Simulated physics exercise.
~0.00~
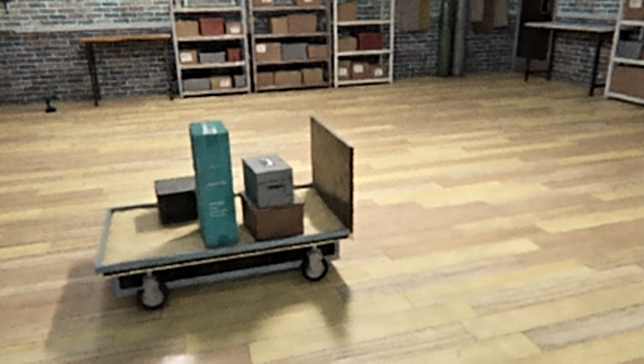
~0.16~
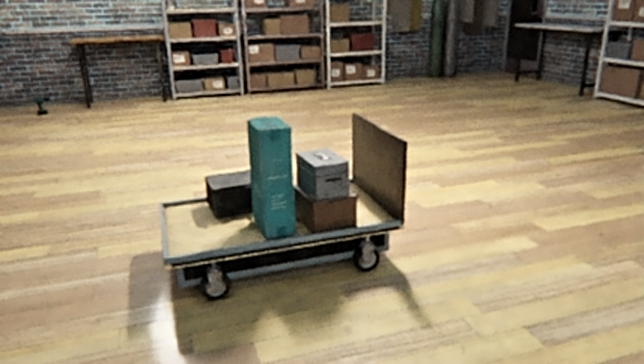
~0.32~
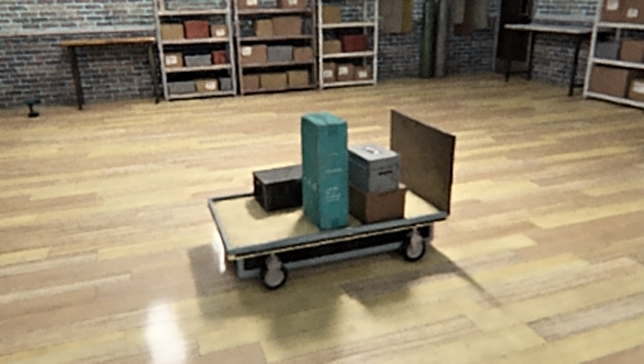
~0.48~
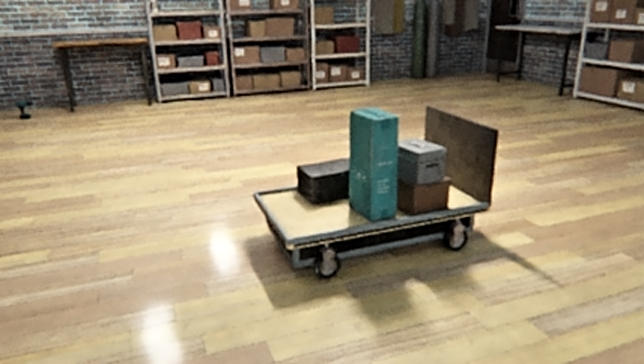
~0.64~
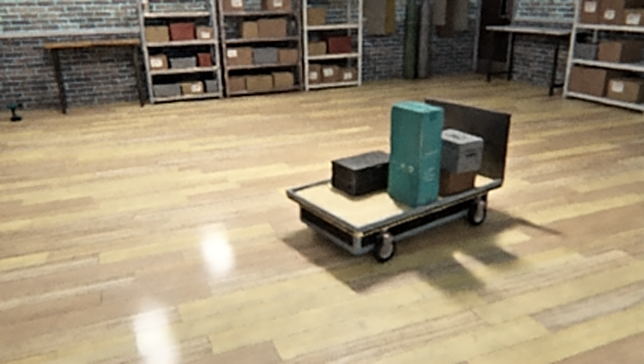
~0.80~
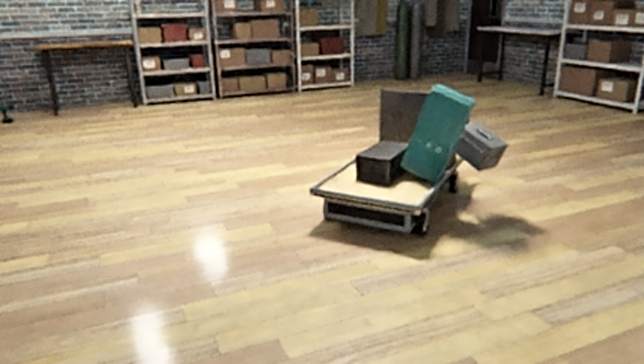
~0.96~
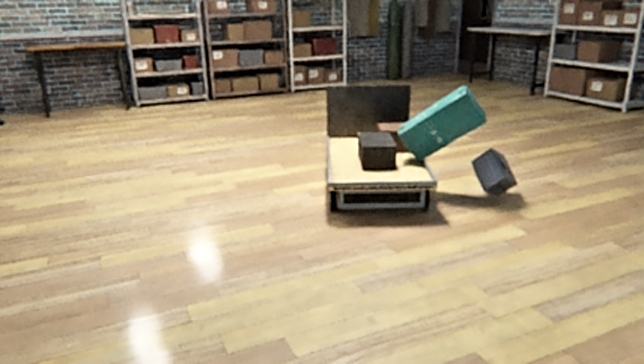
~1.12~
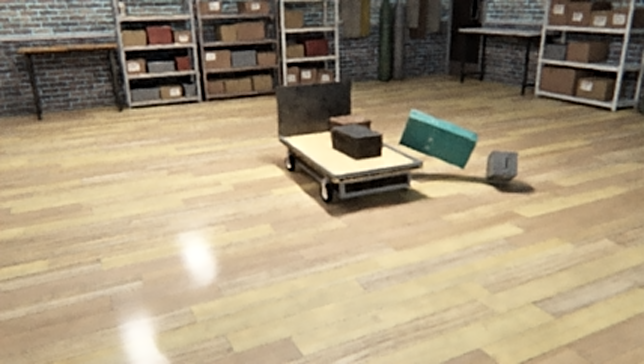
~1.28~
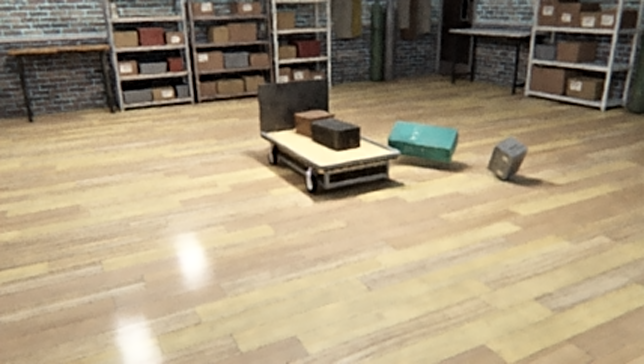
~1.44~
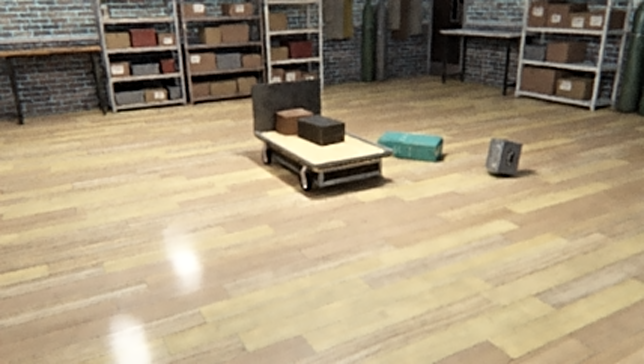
A loaded cart rolls right and turns sharply, spilling its turquoise box and grey toolbox.
